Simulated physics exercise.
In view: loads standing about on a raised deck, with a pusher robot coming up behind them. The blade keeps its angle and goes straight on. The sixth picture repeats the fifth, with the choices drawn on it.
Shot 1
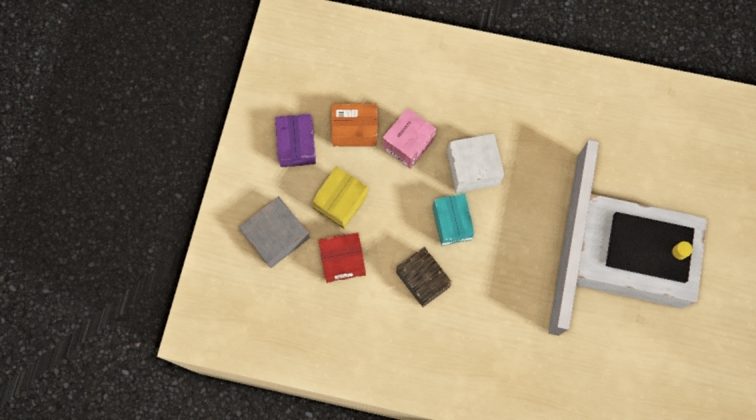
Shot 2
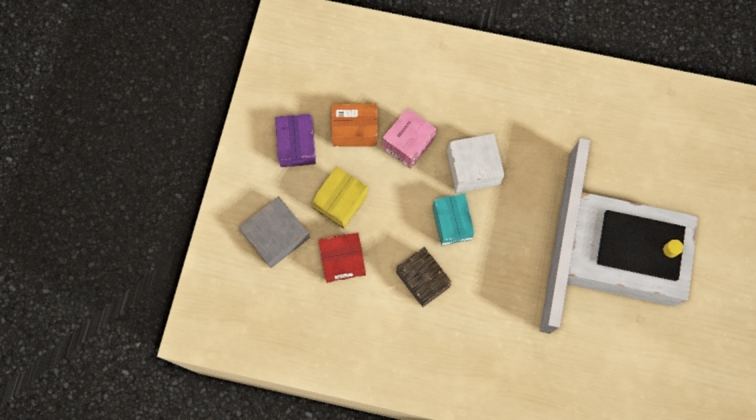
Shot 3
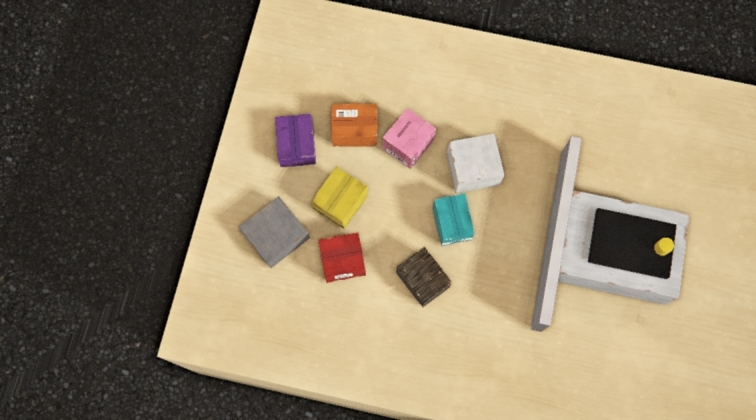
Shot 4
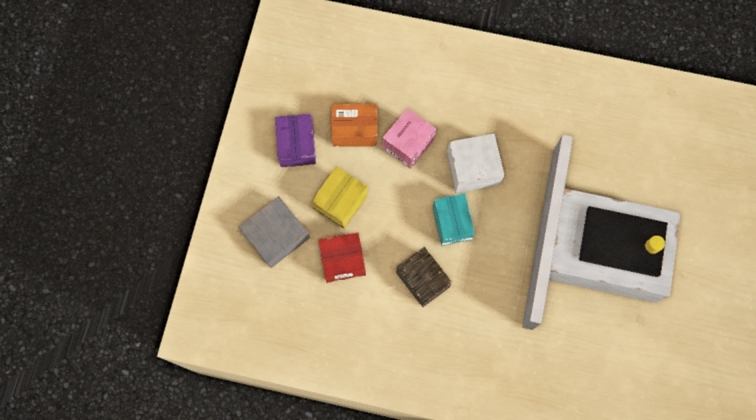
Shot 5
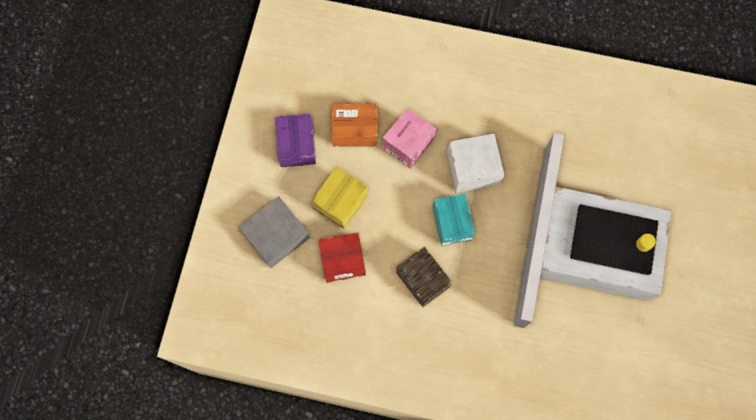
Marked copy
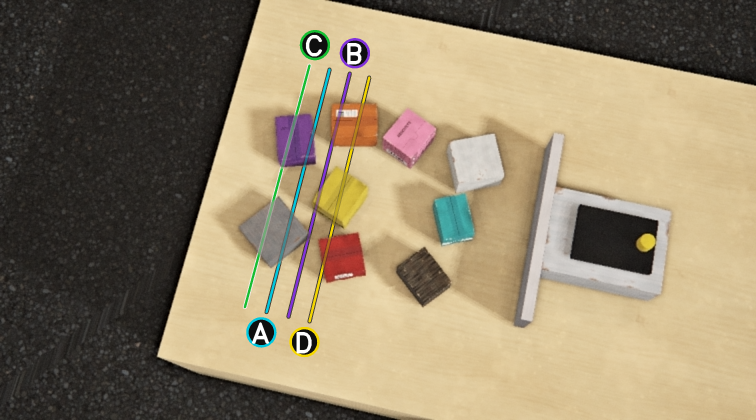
A pale wooden platform, seen from high above at a slight tilt, stands over a dark, rough floor that shows along the left and bottom. Purple, orange, pink, white, yellow, turquoise, grey, red and dark brown boxes sit loosely grouped left of centre, facing a grey-white machine with a wide upright plate, black top and yellow knob. The machine creeps a short way left, plate first, without touching the motionless boxes, while the camera stays still.
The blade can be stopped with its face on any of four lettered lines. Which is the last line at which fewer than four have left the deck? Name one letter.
As far as mark C.
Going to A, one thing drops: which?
It is the orange parcel.
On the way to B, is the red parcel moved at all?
Yes.
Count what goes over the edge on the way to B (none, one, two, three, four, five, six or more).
The count is none.
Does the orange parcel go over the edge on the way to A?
Yes.
On the copy, A at (299, 186); B at (320, 190); C at (279, 181); D at (341, 195).
On C. First, robot (511, 217); orange parcel (350, 124); black crate (398, 270).
Then, robot (415, 197); orange parcel (265, 102); purple box (268, 147).
Finally, robot (341, 181); orange parcel over the edge; purple box over the edge; two fallen.
By contrast, A is within the limit but short; B is within the limit but short; D is within the limit but short.
